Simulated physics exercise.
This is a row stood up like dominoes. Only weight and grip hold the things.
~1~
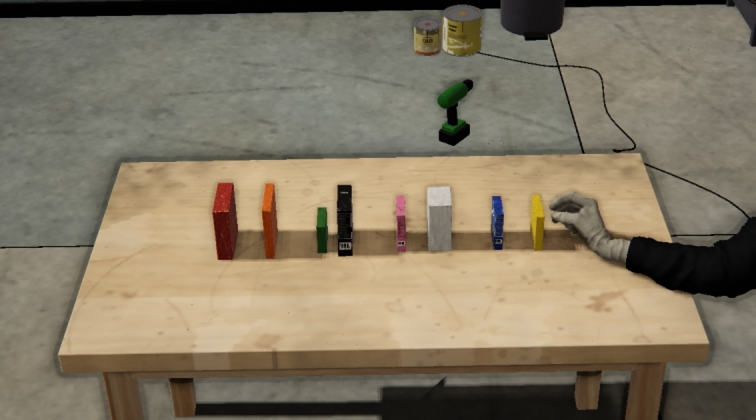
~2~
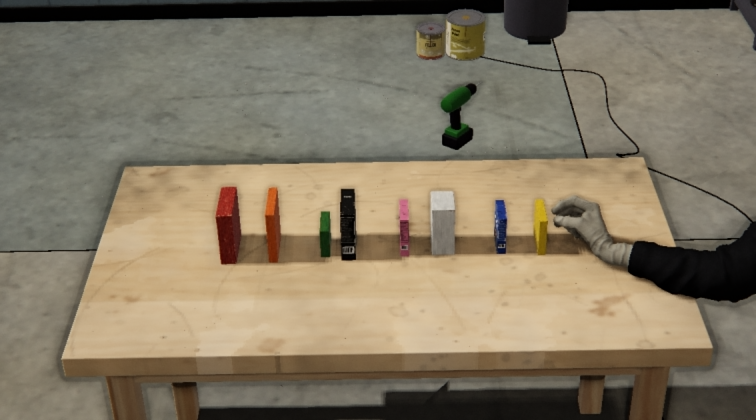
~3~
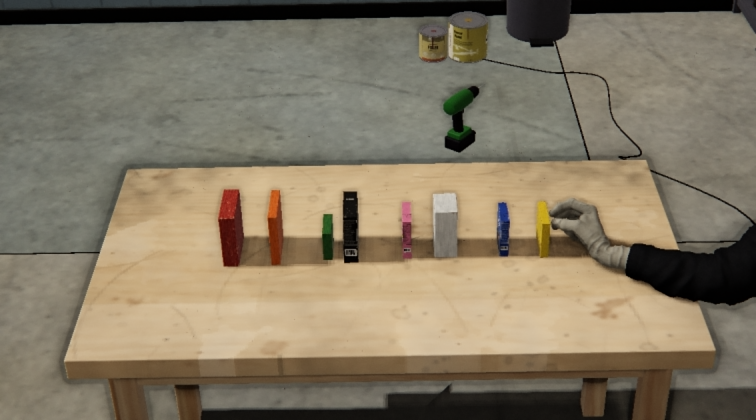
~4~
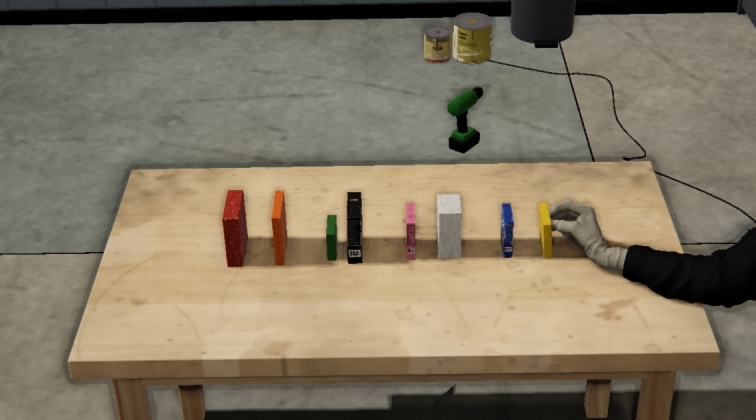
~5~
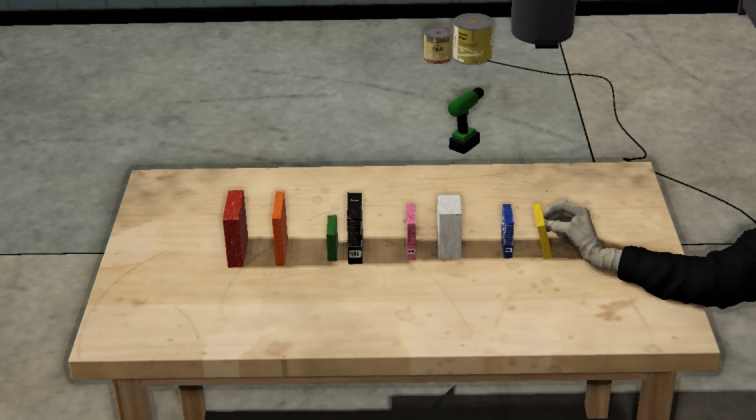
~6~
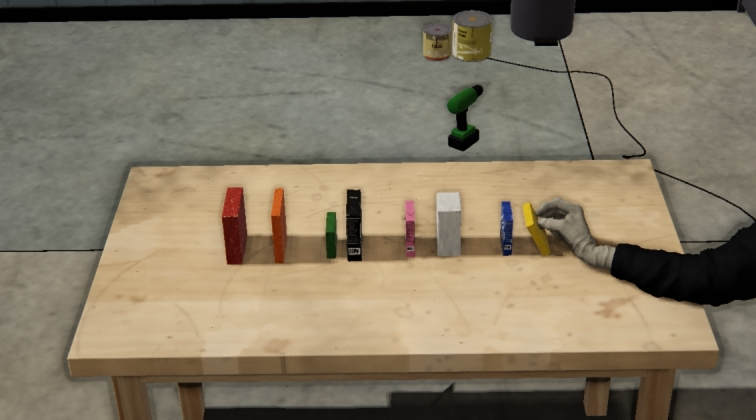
In a workshop with a grey concrete floor, a pale wooden table is seen from above and in front, with a green drill and two tins behind it. Across it stand upright pieces, from left: red, orange, green, black, pink, white, blue and yellow. The view drifts slightly while a gloved hand at the right tilts the yellow board leftward toward the blue packet; the others stay standing.
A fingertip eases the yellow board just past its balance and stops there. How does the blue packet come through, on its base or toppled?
The blue packet tips over.
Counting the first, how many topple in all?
In all, 2.
Then, 0.10 s after the last picture, yellow board 58° over; blue packet tipped 9° from how it was near (503, 228).
Then, 0.20 s after the last picture, yellow board 80° over; blue packet tipped 56° from how it was near (484, 234).
Then, 0.30 s after the last picture, yellow board 90° over; blue packet on its side near (483, 243).
At rest, tipped over on the table, blue packet; the other 5 in place. Seen from the same camera at the end, blue packet near (483, 243).
